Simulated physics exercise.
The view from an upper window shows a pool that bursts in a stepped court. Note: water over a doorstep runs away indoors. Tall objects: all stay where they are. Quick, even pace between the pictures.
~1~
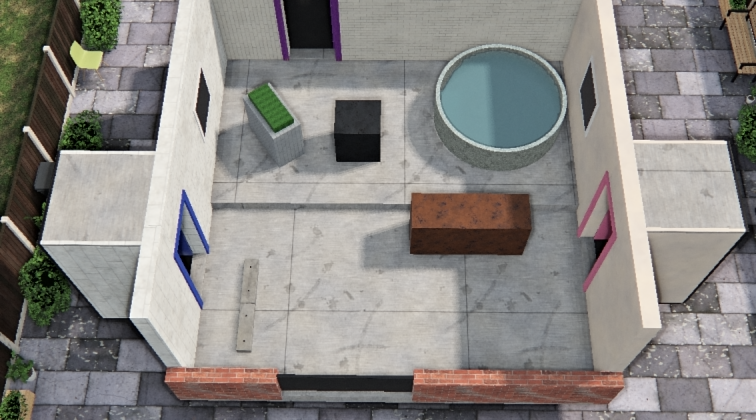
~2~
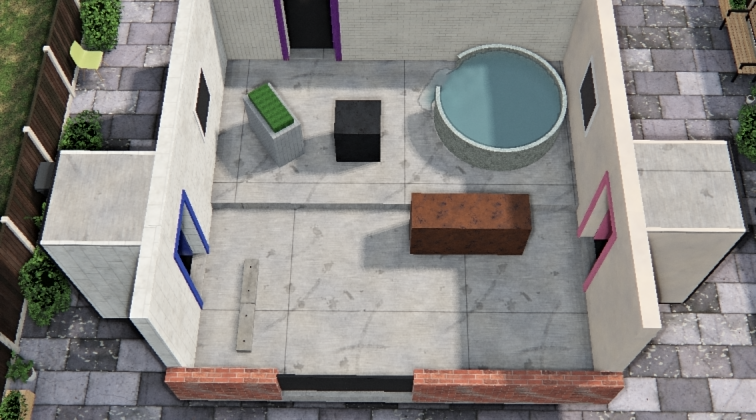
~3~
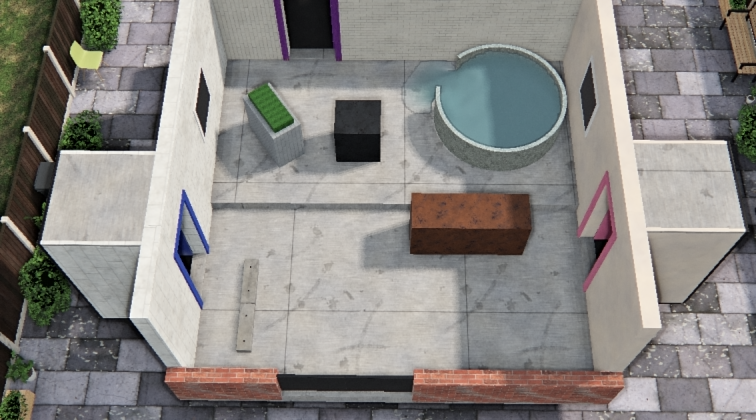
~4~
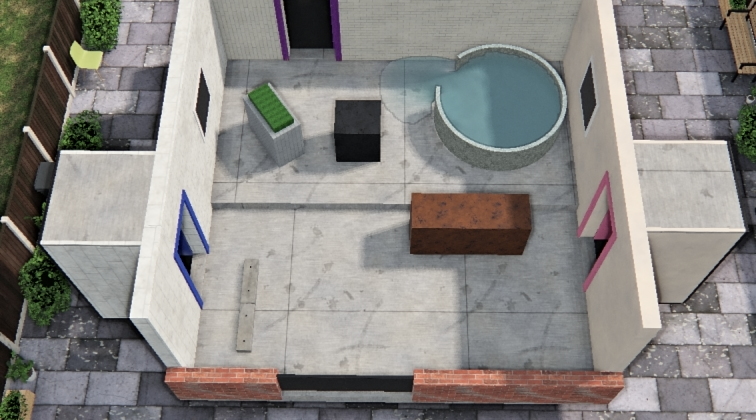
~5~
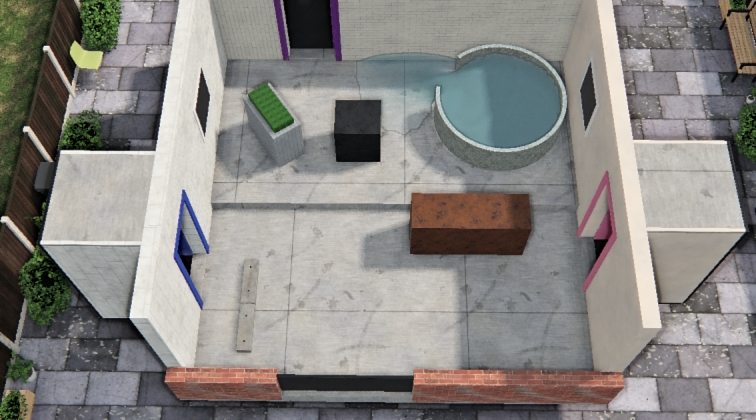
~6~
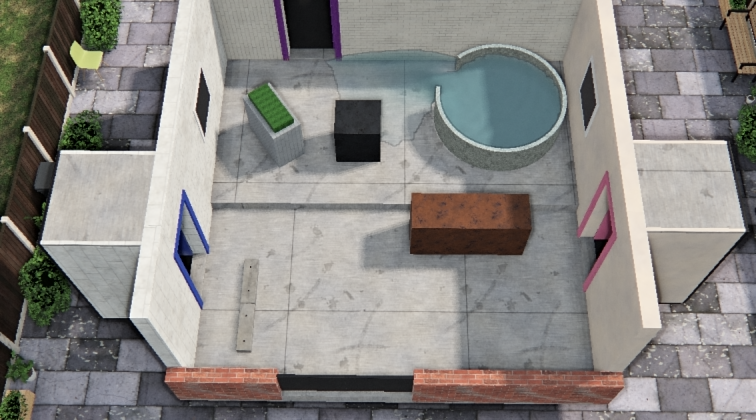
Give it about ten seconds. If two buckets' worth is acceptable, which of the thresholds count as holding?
The purple door does not count, the pink door counts as holding, the blue door counts as holding.
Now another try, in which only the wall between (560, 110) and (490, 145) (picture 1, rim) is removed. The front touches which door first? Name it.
It is the one in pink.
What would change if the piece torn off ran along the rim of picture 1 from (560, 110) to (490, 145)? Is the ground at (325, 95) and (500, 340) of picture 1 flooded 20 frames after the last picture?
Point one not reached; point two reached.
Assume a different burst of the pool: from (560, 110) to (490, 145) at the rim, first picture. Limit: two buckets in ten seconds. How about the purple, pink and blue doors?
Purple: Short of the mark; pink: Beyond the mark; blue: Beyond the mark.
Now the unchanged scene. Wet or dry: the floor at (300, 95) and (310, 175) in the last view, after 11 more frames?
Point one: Swamped. Point two: Unflooded.
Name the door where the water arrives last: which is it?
That would be the door marked pink.
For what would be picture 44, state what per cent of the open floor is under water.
About 60 per cent.
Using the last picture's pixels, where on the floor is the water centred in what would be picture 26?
Close to pixel (404, 114).
A moment on, water covers 15 % of the floor; the purple door wet at the sill, nothing in, the pink door not reached, the blue door not reached.
Next, water covers 20 % of the floor; the purple door under two buckets in, the pink door not reached, the blue door not reached.
Then, water covers 35 % of the floor; the purple door under two buckets in, the pink door not reached, the blue door wet at the sill, nothing in.
Later, water covers 60 % of the floor; the purple door over two buckets in, the pink door not reached, the blue door wet at the sill, nothing in.
In the end, water covers 85 % of the floor; the purple door far over two buckets in, the pink door wet at the sill, nothing in, the blue door wet at the sill, nothing in.
